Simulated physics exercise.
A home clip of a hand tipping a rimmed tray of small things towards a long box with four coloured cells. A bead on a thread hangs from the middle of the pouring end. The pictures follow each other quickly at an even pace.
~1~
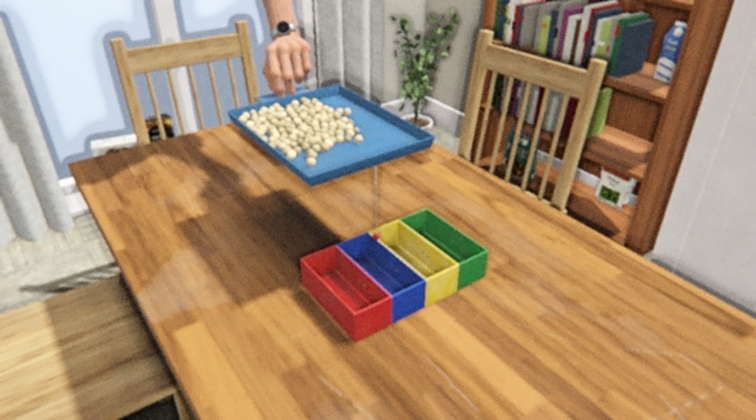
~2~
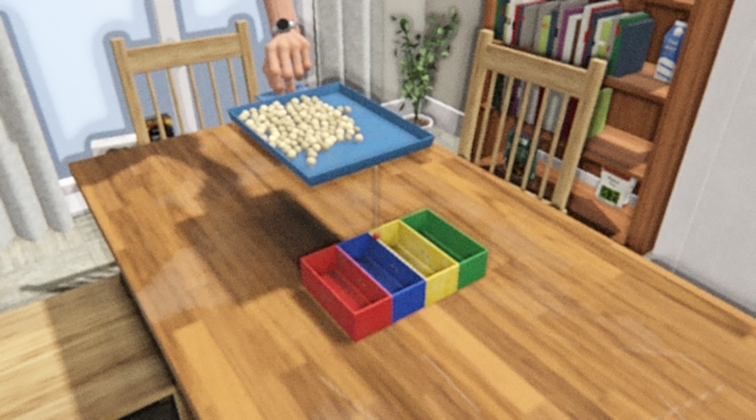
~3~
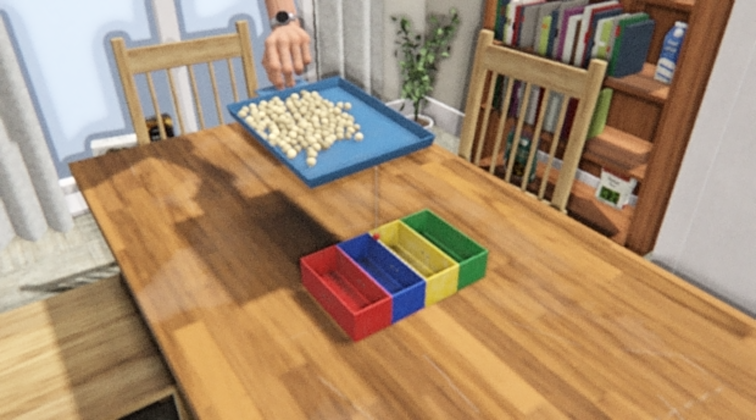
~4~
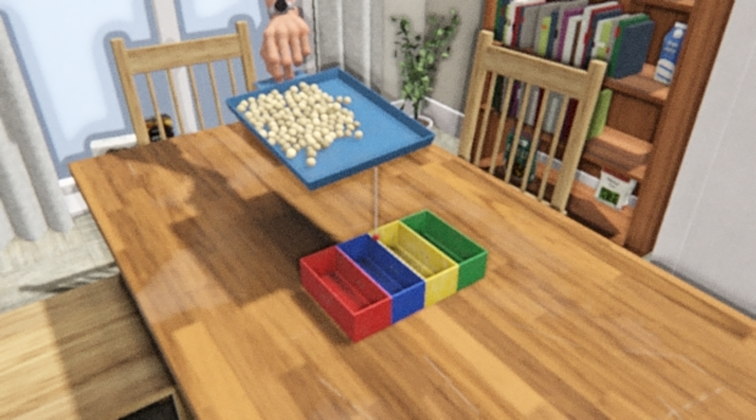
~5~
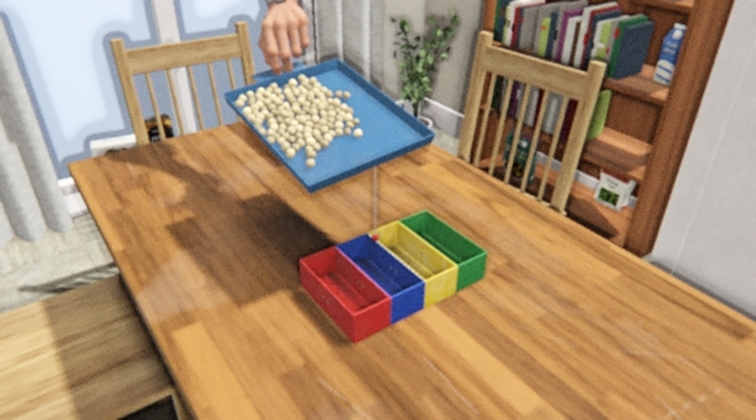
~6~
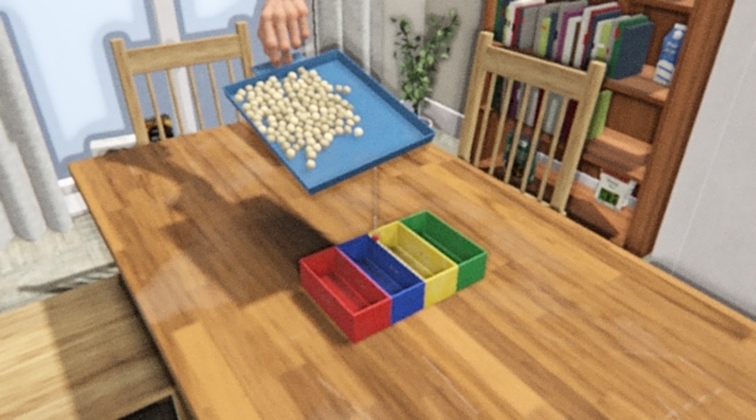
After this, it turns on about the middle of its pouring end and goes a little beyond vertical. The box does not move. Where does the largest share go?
It favours the red compartment.
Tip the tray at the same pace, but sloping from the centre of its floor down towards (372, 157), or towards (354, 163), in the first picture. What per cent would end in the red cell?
In turn 10 and 40 in a hundred.
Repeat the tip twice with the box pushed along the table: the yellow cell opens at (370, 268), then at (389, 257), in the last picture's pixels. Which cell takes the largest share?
In turn: The blue cell; that red cell.
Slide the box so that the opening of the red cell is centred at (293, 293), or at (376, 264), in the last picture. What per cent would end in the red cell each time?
About 20 and 10 per cent.
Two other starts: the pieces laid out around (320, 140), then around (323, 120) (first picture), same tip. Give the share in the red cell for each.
Near 50 % and 70 %.
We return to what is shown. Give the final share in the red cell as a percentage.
Some 60 per cent.
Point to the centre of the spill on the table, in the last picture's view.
At about (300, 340).
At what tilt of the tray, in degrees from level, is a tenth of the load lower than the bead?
Around 85° of tilt.
Just after the last frame, tray tipped steeply; almost all on the tray; just a few in the red cell; just a few falling or outside the box.
A moment on, tray tipped right over; roughly a third on the tray; roughly a quarter in the red cell; just a few in the blue cell; roughly a third falling or outside the box.
Further on, tray tipped past a quarter turn; roughly two thirds in the red cell; about a tenth in the blue cell; roughly a quarter falling or outside the box.
When it is over, tray tipped past a quarter turn; roughly two thirds in the red cell; about a tenth in the blue cell; not one in the yellow cell; not one in the green cell; roughly a quarter outside the box.
